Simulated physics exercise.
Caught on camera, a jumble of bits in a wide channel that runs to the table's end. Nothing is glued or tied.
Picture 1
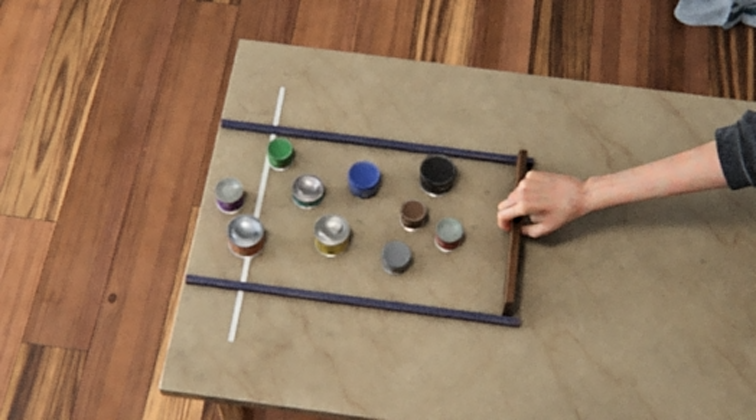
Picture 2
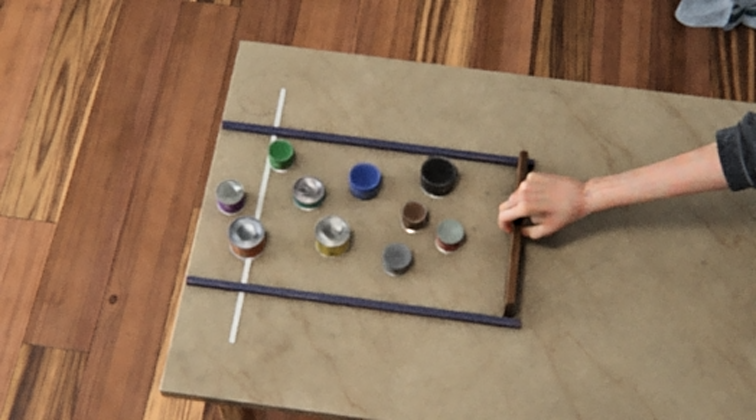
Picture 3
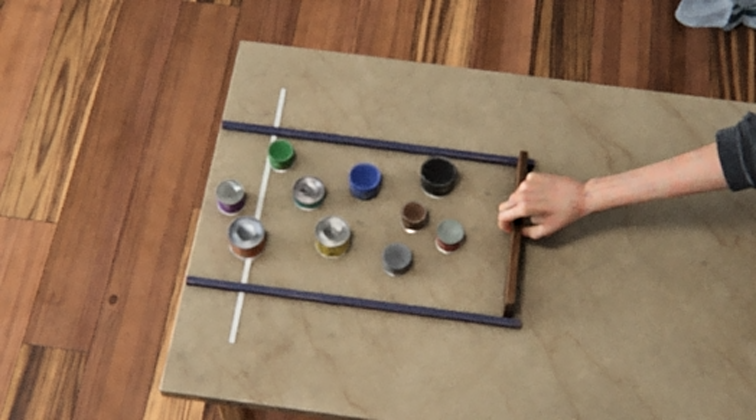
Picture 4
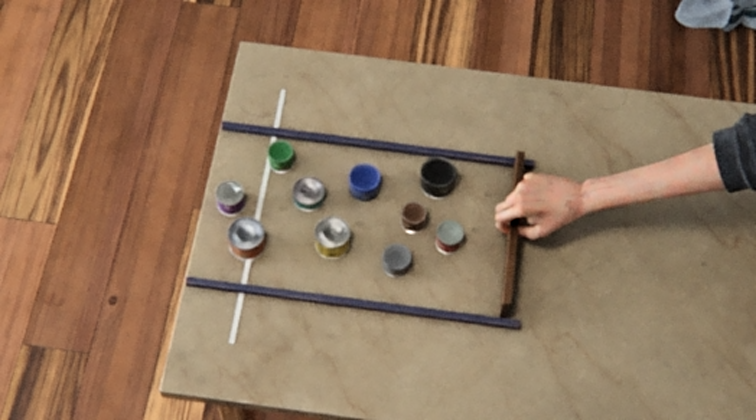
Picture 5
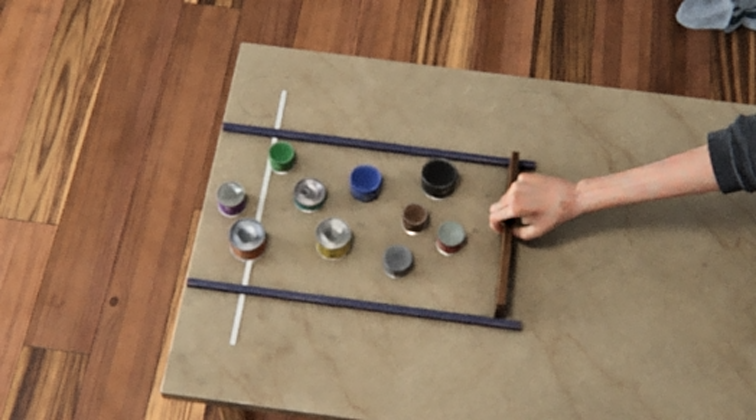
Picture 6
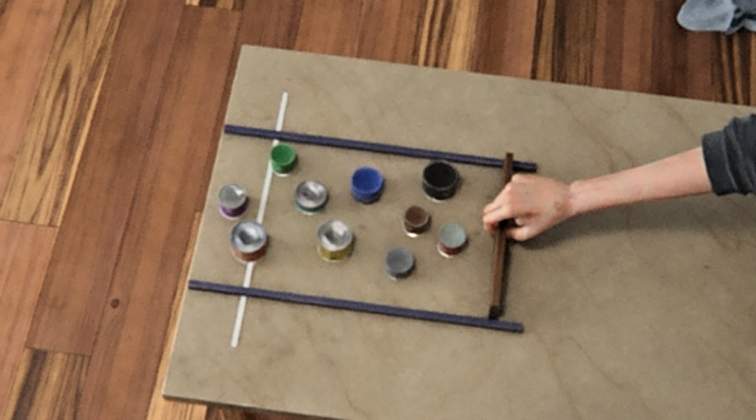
On a stone-patterned tabletop, a hand slides a wooden bar slightly left toward several small, still pots.
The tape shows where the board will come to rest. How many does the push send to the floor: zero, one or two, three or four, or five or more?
In the end the number that fall off is one or two.
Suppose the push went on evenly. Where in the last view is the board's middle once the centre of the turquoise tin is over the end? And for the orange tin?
For the turquoise tin at (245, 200), for the orange tin at (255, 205).
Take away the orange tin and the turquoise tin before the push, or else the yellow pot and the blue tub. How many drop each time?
0 in the first case, 0 in the second.
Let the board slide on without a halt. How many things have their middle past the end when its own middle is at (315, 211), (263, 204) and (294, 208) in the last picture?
It would be 0, 1 and 0.
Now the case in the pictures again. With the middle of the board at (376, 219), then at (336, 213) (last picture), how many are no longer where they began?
By then 7, and 7.
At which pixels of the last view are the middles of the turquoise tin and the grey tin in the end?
About (220, 200), and the other about (238, 249).
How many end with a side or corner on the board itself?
In contact: 4.
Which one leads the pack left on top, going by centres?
That is the orange tin.
A little later, none off yet; purple tin at rest near (233, 201); orange tin at rest near (249, 242); green tin at rest near (283, 160).
When it is over, the number that fall off is one or two; down, purple tin.
